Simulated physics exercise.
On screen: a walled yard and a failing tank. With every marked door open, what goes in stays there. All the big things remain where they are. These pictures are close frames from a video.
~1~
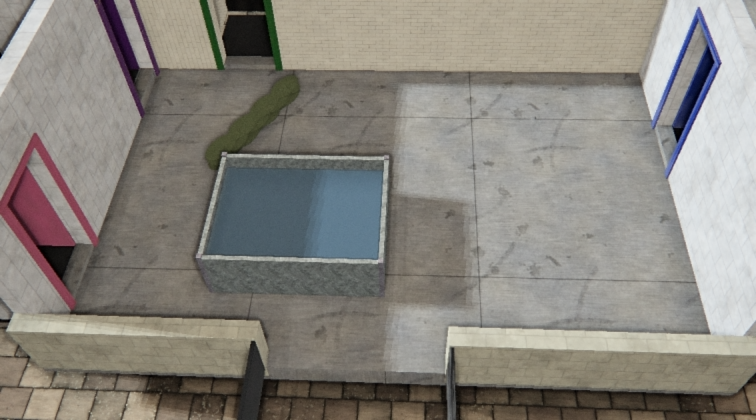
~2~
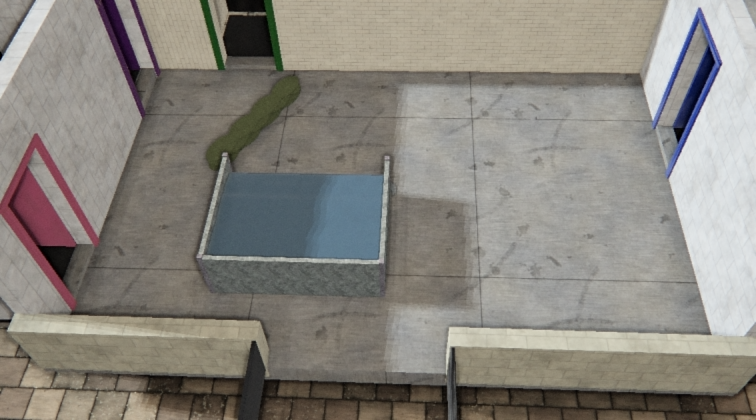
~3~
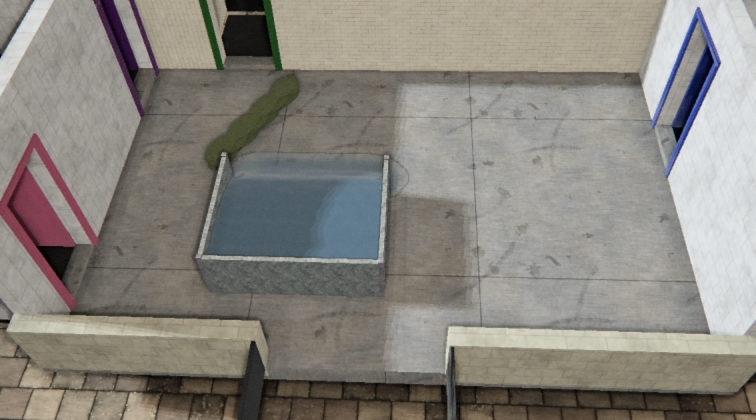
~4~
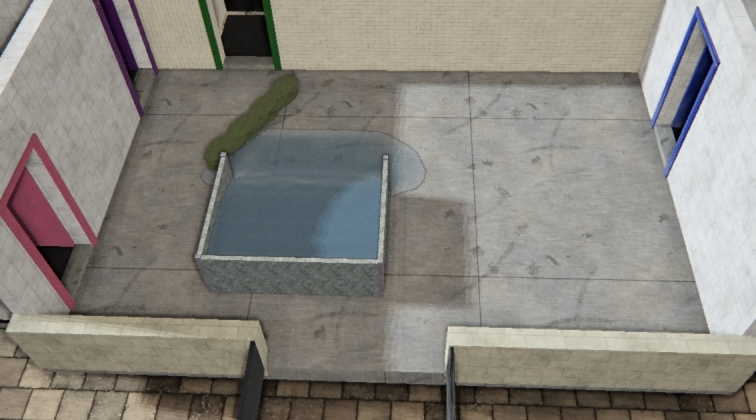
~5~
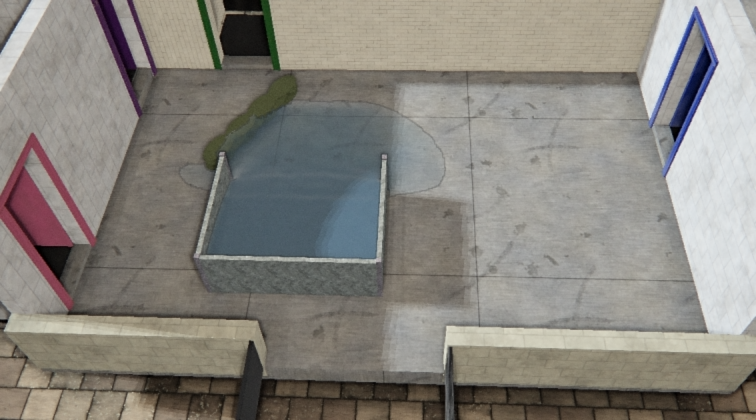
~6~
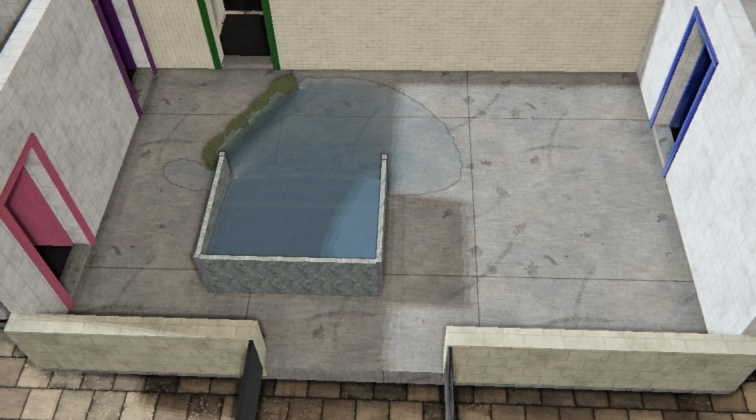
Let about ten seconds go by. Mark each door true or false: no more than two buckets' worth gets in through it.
Blue door: False, pink door: True, green door: True, purple door: True.
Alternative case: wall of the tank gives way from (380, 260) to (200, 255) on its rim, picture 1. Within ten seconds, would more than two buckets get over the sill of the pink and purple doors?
The pink door tops the limit, while the purple door stays within the limit.
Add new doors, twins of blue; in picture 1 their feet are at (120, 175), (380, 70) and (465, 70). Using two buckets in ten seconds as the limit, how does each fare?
In order: Falls short, exceeds it, exceeds it.
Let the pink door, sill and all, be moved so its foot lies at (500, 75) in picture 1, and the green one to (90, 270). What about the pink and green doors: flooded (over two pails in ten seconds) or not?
So the pink one runs past it while the green one keeps within it.
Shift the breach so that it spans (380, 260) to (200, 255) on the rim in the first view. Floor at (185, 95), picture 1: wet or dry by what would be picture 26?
Answer: Awash.
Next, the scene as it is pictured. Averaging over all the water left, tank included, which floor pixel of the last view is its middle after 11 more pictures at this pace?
The water centres close to (339, 140).
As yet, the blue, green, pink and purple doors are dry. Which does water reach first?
First in line is the green one.
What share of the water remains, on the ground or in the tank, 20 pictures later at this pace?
Roughly 100 per cent.
A moment on, water covers 25 % of the floor; the blue door not reached, the pink door not reached, the green door wet at the sill, nothing in, the purple door not reached.
Next, water covers 35 % of the floor; the blue door not reached, the pink door not reached, the green door wet at the sill, nothing in, the purple door wet at the sill, nothing in.
Then, water covers 60 % of the floor; the blue door under two buckets in, the pink door wet at the sill, nothing in, the green door wet at the sill, nothing in, the purple door wet at the sill, nothing in.
Later, water covers 80 % of the floor; the blue door over two buckets in, the pink door wet at the sill, nothing in, the green door wet at the sill, nothing in, the purple door wet at the sill, nothing in.
In the end, water covers 95 % of the floor; the blue door over two buckets in, the pink door under two buckets in, the green door wet at the sill, nothing in, the purple door wet at the sill, nothing in.
